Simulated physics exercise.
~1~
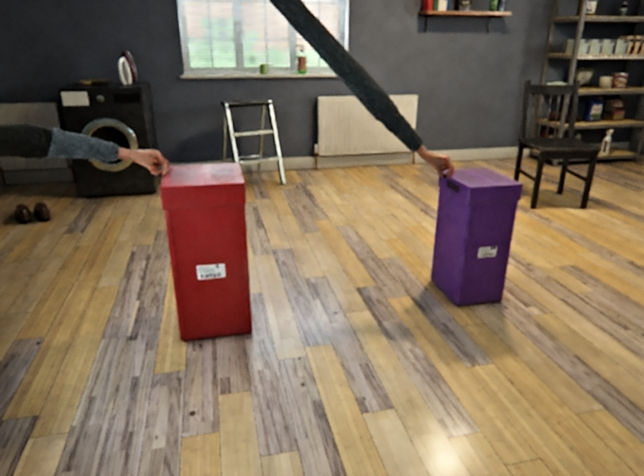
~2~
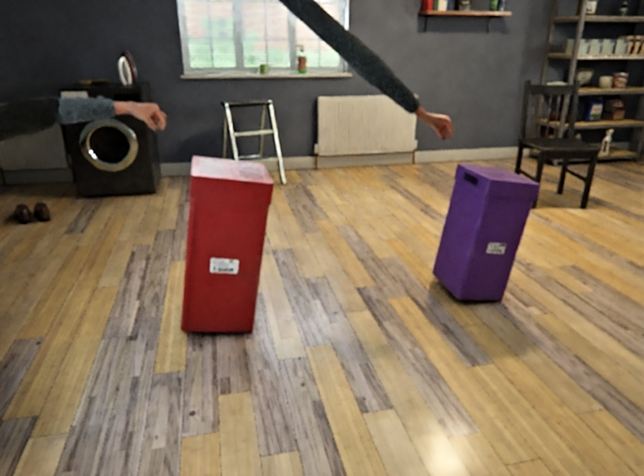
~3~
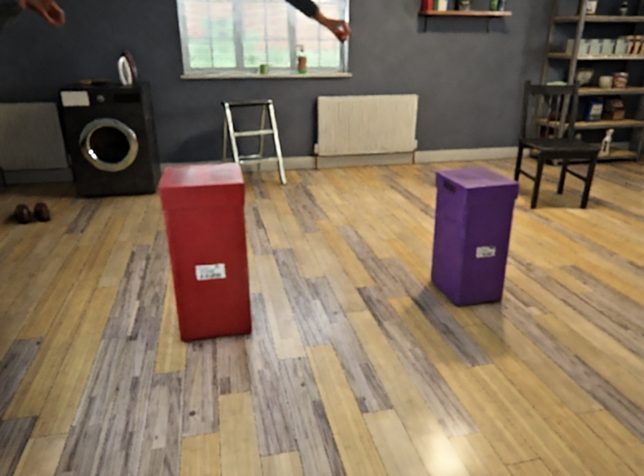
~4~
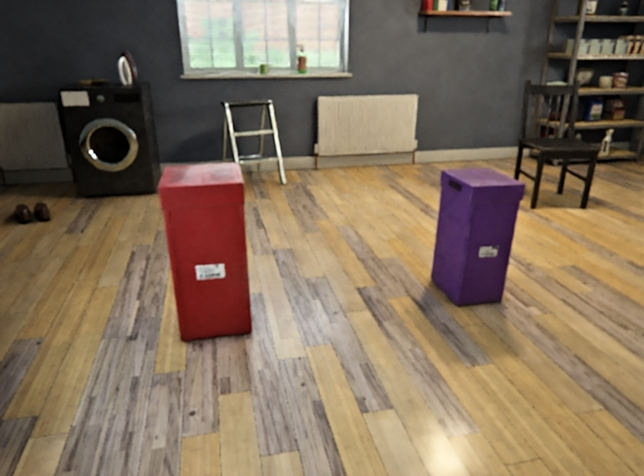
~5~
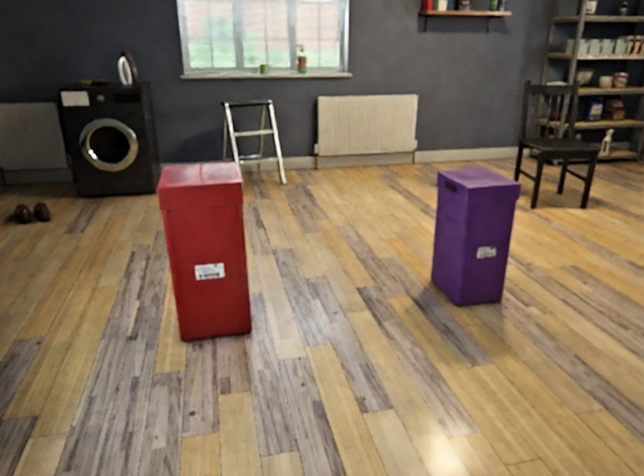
Two tall lidded boxes, a red one left of centre and a smaller-looking purple one to the right, stand on a patchwork wooden floor, seen from a still, slightly raised viewpoint. Behind them are a dark washing machine, a small stepladder, a radiator beneath a window, and a black chair beside shelves. Two outstretched arms, one from the left and one from above, reach to the tops of the boxes. Both boxes tip to the right as the hands let go. They rock back upright while the hands withdraw, and finally both stand on their bases, unattended.
